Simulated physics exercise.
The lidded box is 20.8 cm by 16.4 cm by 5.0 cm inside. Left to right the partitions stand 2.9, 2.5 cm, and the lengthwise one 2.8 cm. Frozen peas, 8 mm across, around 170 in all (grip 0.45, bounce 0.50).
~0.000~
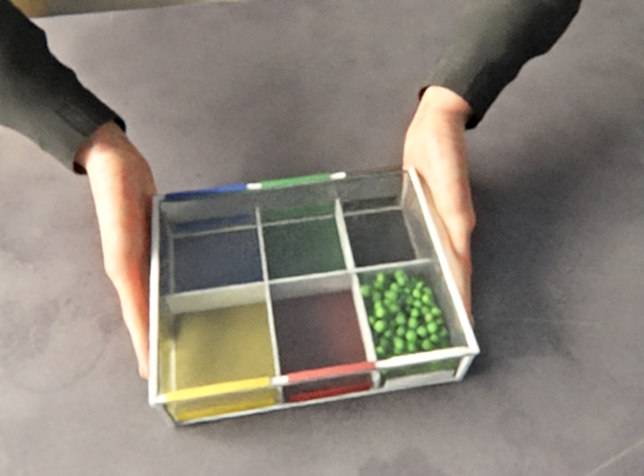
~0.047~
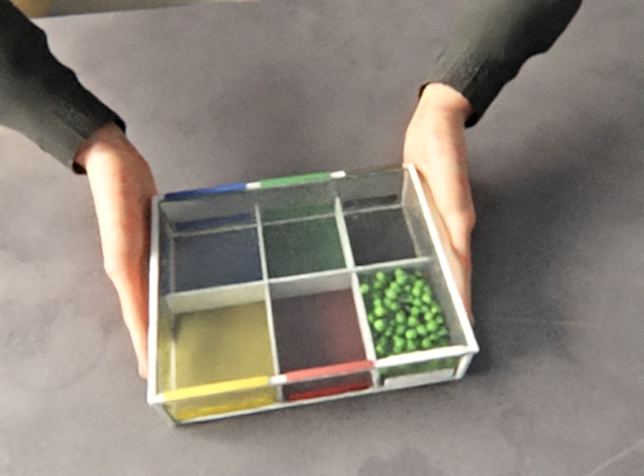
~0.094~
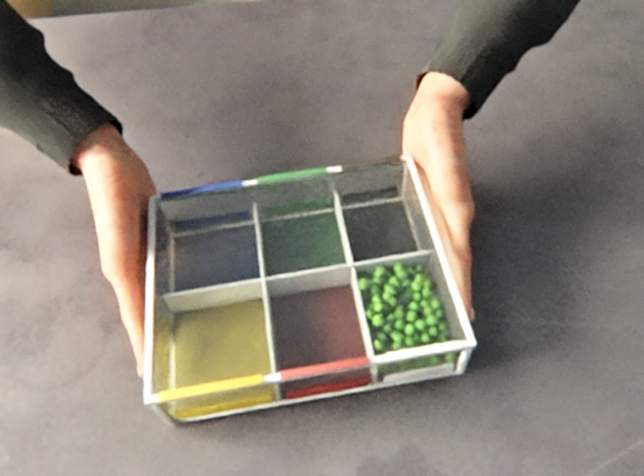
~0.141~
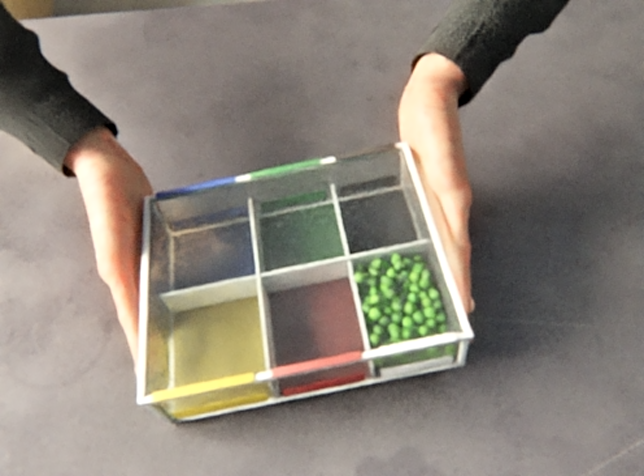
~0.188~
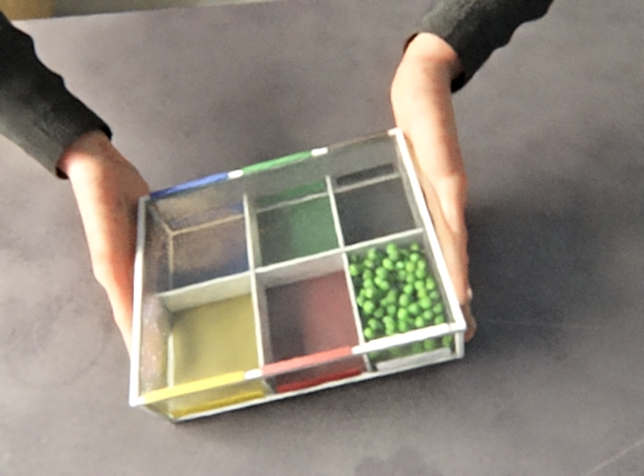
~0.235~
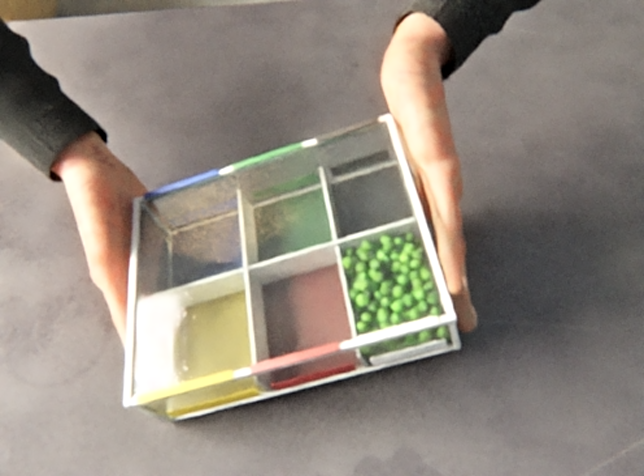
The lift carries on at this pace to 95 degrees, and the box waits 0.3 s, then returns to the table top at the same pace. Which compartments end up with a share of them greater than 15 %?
Red compartment: Not greater. Blue compartment: Not greater. Green compartment: Not greater. Yellow compartment: Greater. White compartment: Not greater. Black compartment: Not greater.
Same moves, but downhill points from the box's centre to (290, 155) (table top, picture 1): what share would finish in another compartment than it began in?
My best guess is some 90 per cent.
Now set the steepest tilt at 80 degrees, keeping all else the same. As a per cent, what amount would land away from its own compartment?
Near 65 in a hundred.
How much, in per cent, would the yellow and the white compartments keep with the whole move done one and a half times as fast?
Result in per cent: Yellow 90; white 0.
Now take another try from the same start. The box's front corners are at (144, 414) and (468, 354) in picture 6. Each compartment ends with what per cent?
Red 30, blue 0, green 0, yellow 40, white 35, black 0.
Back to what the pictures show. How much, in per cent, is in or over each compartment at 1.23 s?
In per cent: Red 10, blue 0, green 0, yellow 70, white 15, black 0.
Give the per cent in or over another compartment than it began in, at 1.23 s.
Value: Close to 85 %.
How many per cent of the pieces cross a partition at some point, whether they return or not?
Roughly 95 per cent.
Then, at 1.23 s, tilt 95 degrees; red 10 %, yellow 70 %, white 15 %.
After 1.90 s, tilt 49 degrees; blue 5 %, yellow 90 %, white 5 %.
Then, at 2.60 s, tilt 0 degrees; blue 5 %, yellow 90 %, white 5 %.
In the end, at 3.2 s, red 0 %, blue 5 %, green 0 %, yellow 90 %, white 5 %, black 0 %.
